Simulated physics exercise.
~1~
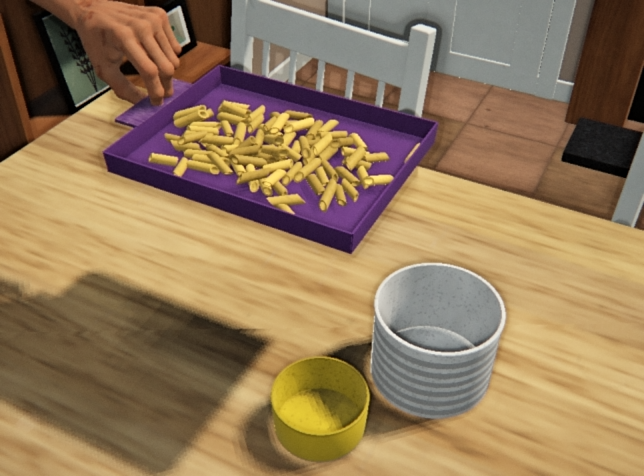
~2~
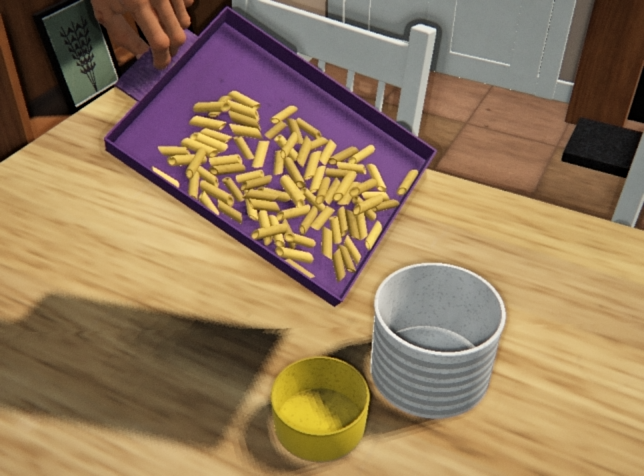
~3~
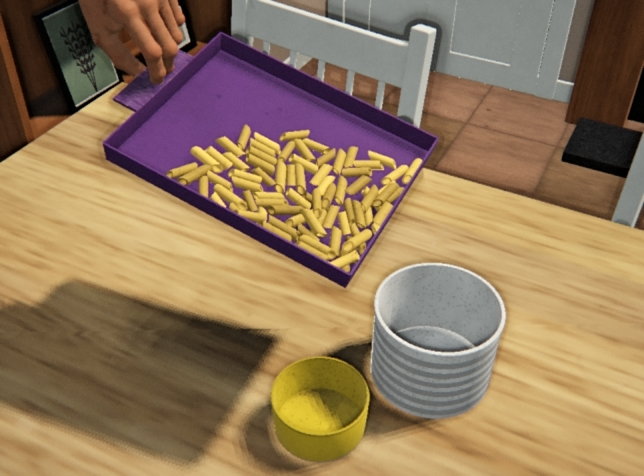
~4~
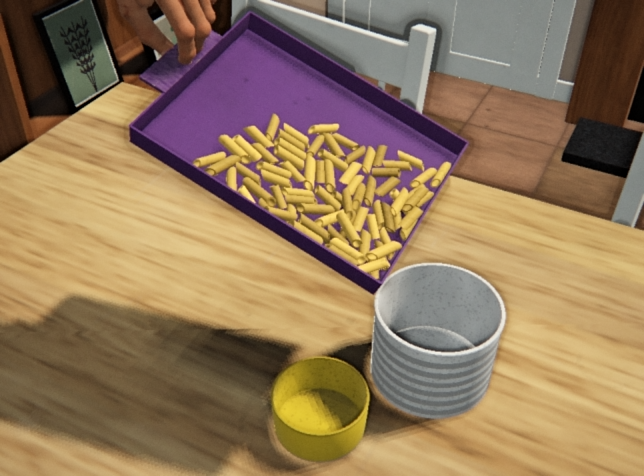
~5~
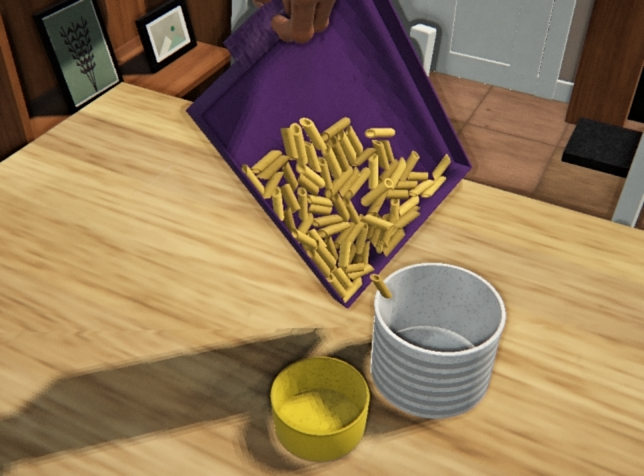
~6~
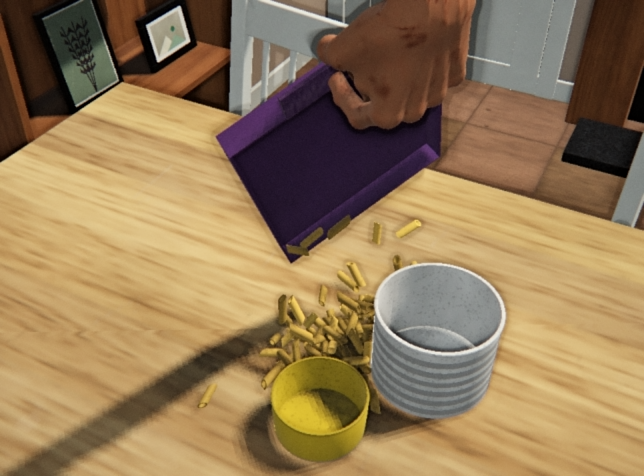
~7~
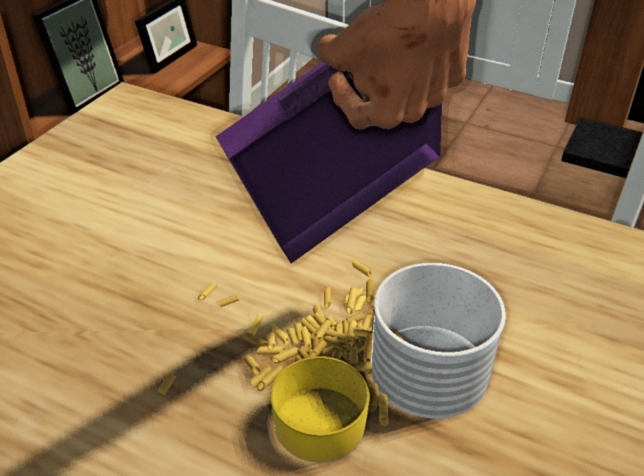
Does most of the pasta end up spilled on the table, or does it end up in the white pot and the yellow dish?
Most of it ends up spilled on the table, heaped behind and between the two containers. Neither the white pot nor the yellow dish catches any large share.
A purple tray of short pasta tubes, held by a hand at its far left corner, tips toward a yellow dish and a white pot on a wooden table. The pasta slides toward the low side, and the tray eases back partway before tilting again. It shifts right and turns steeply, bunching the tubes at its lower corner as one reaches the pot's rim. Then the load pours off, landing mostly on the table behind the two containers. The hand holds the emptied tray still above a loose heap, with a few stray tubes scattered to the left.
